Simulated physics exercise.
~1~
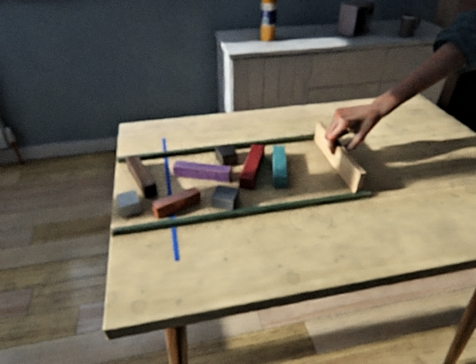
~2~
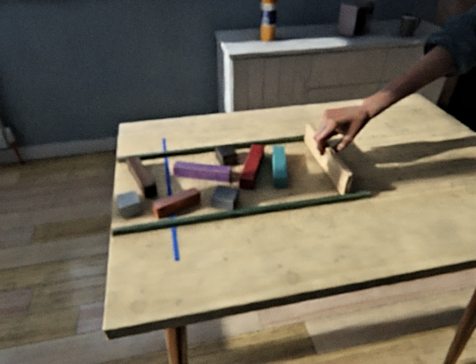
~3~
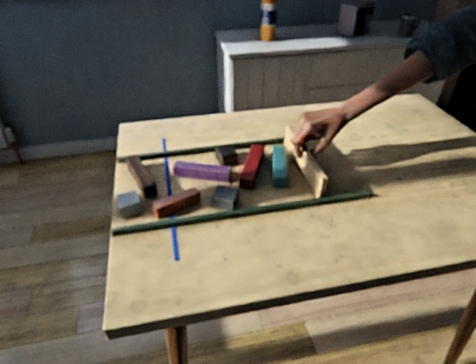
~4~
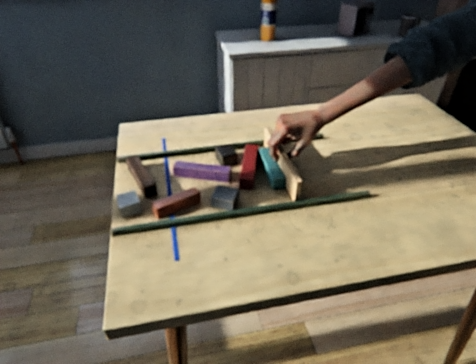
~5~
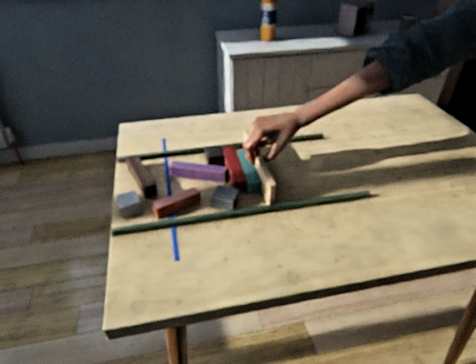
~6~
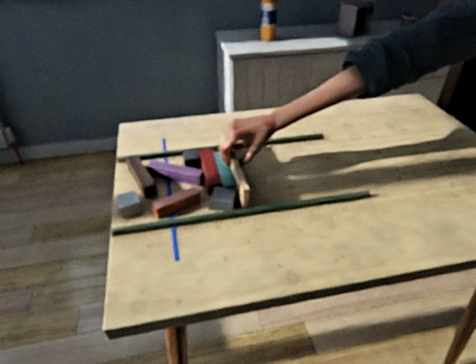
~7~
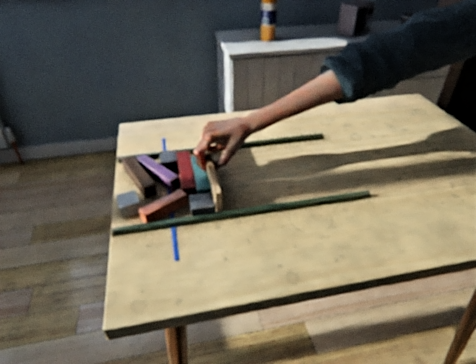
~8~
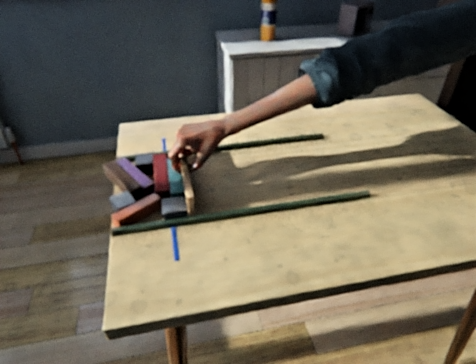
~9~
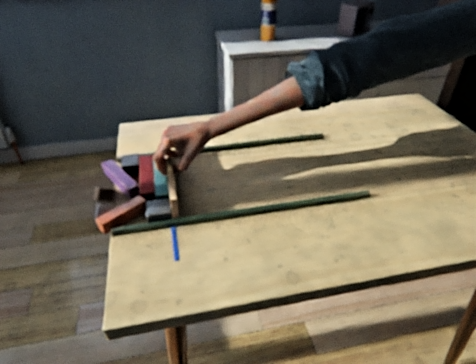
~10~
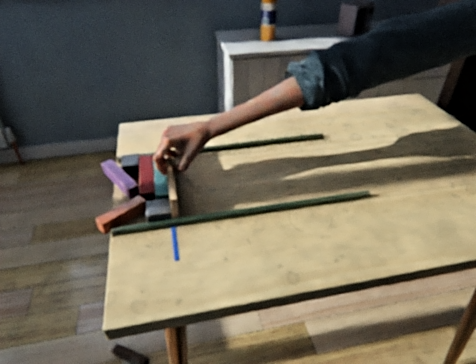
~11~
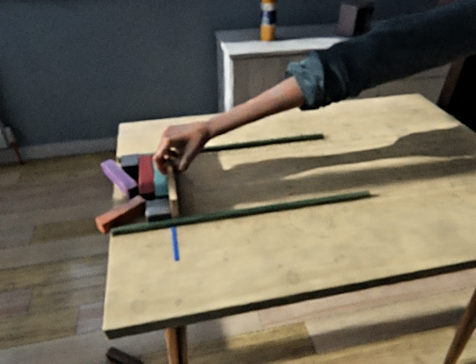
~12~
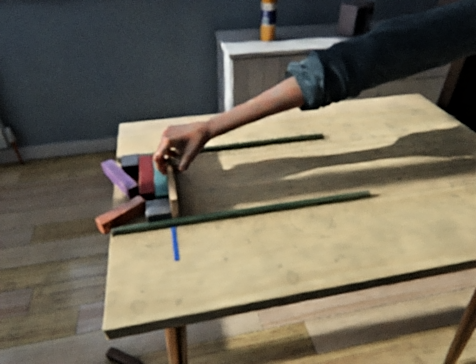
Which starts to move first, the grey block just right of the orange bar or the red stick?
The red stick starts first, pushed left along with the turquoise bar. The grey block stays put until the board has come further along the table.
